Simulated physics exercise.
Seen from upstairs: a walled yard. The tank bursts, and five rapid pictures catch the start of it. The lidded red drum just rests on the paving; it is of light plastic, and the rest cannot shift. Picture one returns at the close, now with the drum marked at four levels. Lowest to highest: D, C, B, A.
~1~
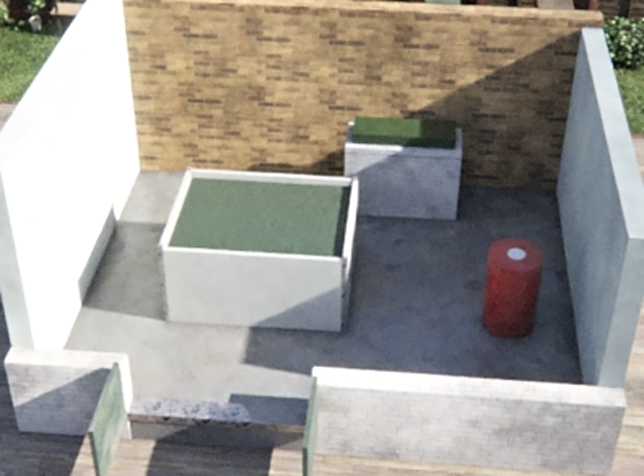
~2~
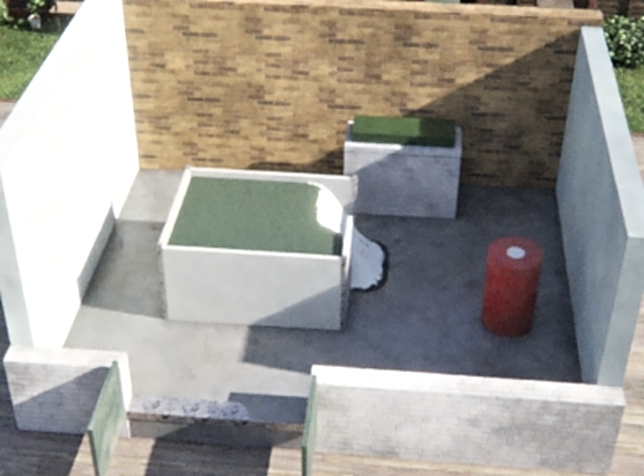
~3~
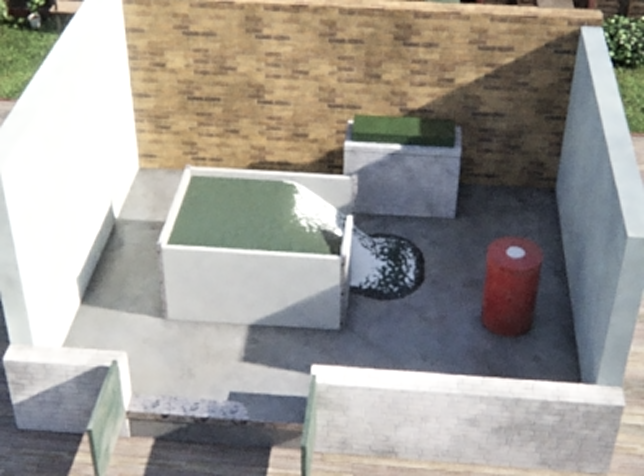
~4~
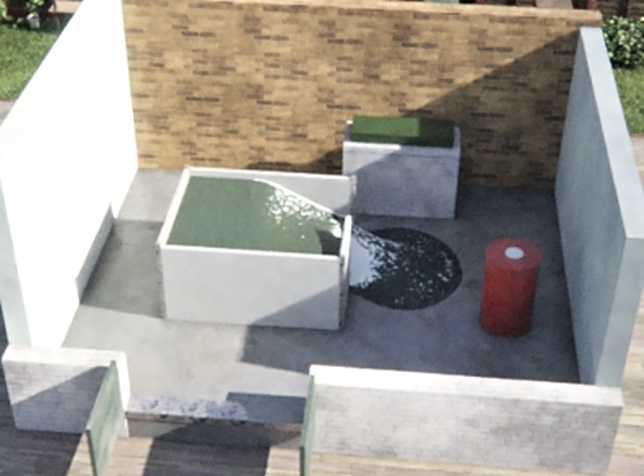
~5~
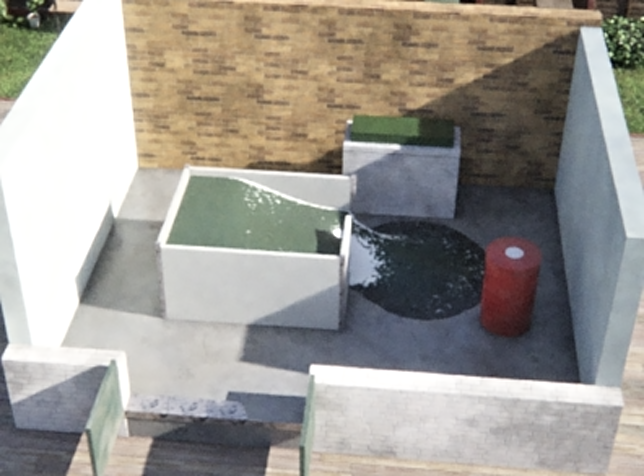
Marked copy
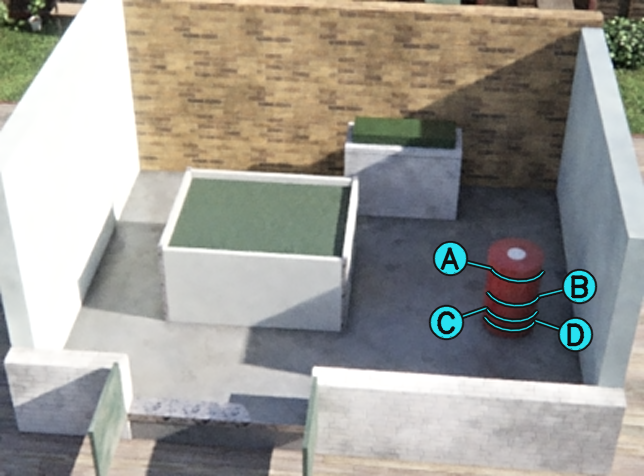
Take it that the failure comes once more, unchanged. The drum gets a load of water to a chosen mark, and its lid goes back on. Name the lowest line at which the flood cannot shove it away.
The limit is B.
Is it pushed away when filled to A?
No, not at all.
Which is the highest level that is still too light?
The answer is C.
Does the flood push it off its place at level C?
Yes, it does.
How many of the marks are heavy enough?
Two.
On the marked copy, A at (517, 281); B at (514, 305); C at (512, 321); D at (510, 330); from the bottom up D, C, B, A.
If A is chosen, it does not move.
If B is chosen, it does not move.
If C is chosen, it is pushed about its own width away.
If D is chosen, it is pushed about 7 times its own width away.
